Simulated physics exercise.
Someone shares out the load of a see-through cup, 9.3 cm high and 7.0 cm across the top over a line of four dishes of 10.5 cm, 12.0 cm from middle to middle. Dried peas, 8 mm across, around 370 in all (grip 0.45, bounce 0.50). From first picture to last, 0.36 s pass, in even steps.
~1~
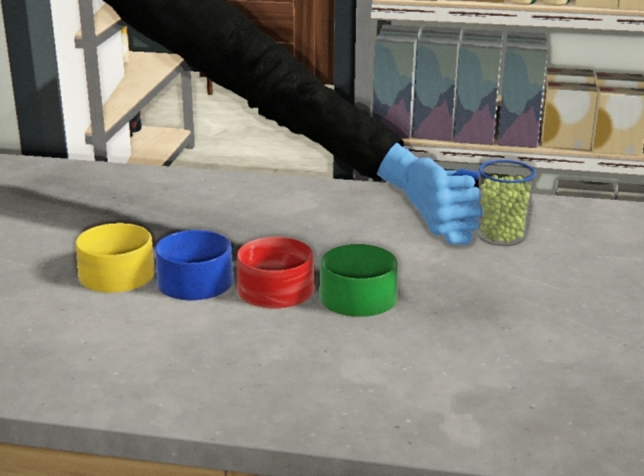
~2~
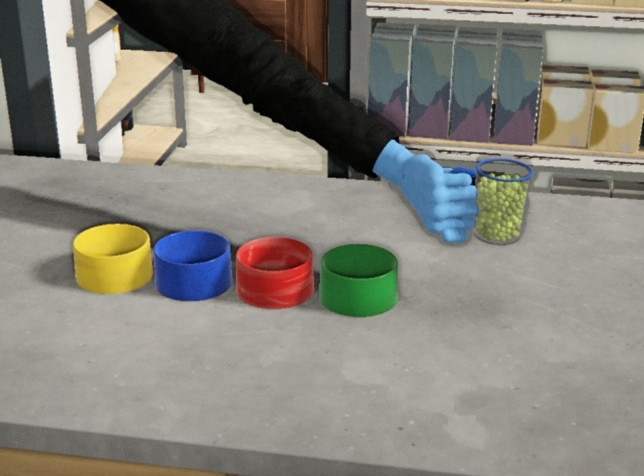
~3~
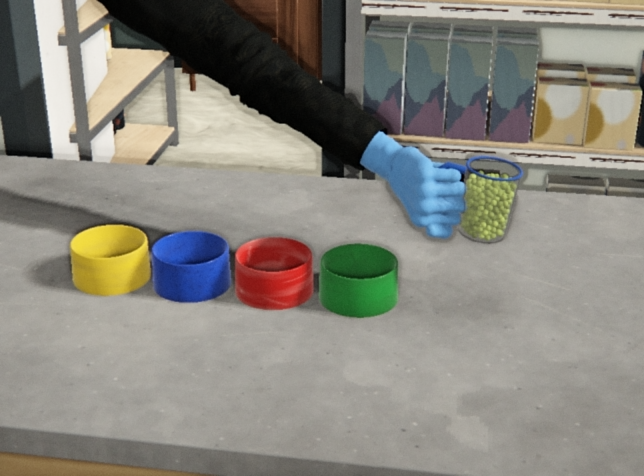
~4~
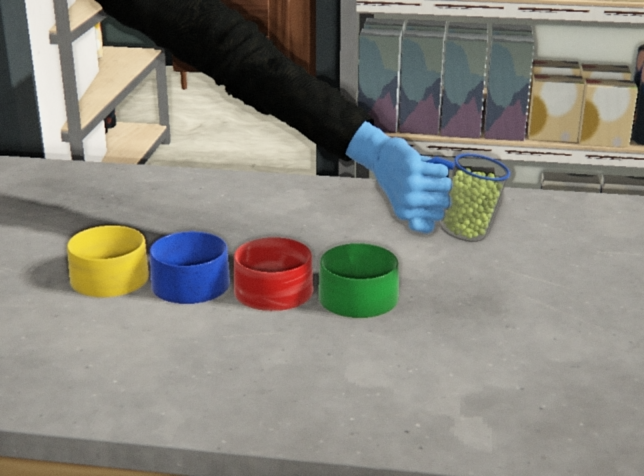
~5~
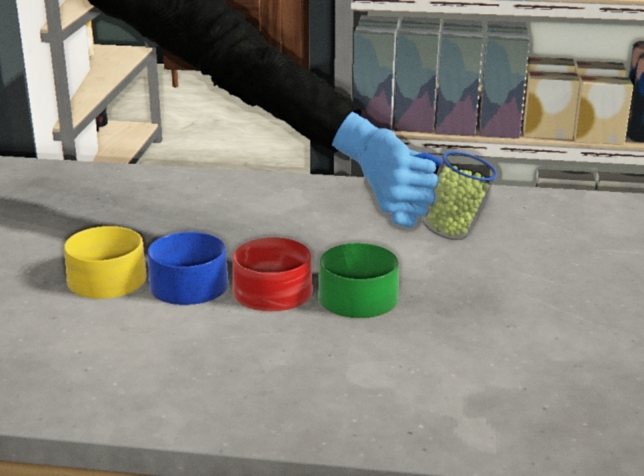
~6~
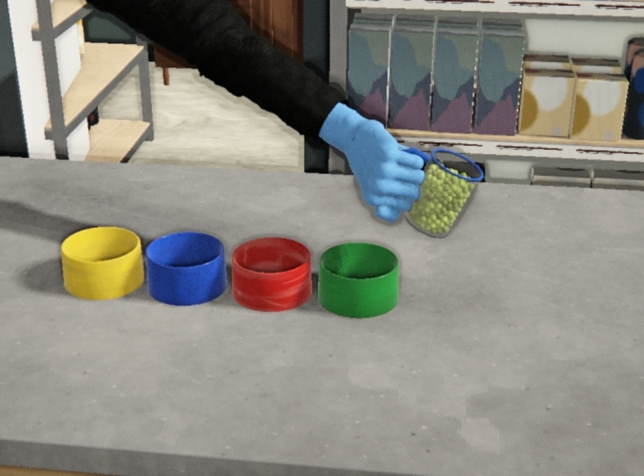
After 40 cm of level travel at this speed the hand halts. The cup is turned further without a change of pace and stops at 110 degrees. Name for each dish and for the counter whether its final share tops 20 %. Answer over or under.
Red dish: Over; blue dish: Under; green dish: Under; yellow dish: Under; on the counter: Under.
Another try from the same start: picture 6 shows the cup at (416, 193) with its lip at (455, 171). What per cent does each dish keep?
Red 100, blue 0, green 0, yellow 0.
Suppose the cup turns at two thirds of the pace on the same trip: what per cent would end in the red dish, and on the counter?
In that case red 100; counter 0.
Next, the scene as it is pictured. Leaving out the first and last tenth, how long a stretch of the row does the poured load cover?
Some 6 cm.
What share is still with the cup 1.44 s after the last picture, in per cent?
Some 45 per cent of the load.
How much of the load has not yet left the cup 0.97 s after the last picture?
Some 95 per cent of the load.
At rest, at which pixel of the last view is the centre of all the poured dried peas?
Near (269, 277).
Then, 0.58 s after the last picture, tilt 63 degrees; cup holds 100 %.
Then, 0.97 s after the last picture, tilt 91 degrees; cup holds 95 %.
Then, 1.44 s after the last picture, tilt 110 degrees; cup holds 45 %, red 50 %.
In the end, red 100 %, blue 0 %, green 0 %, yellow 0 %, counter 0 %.
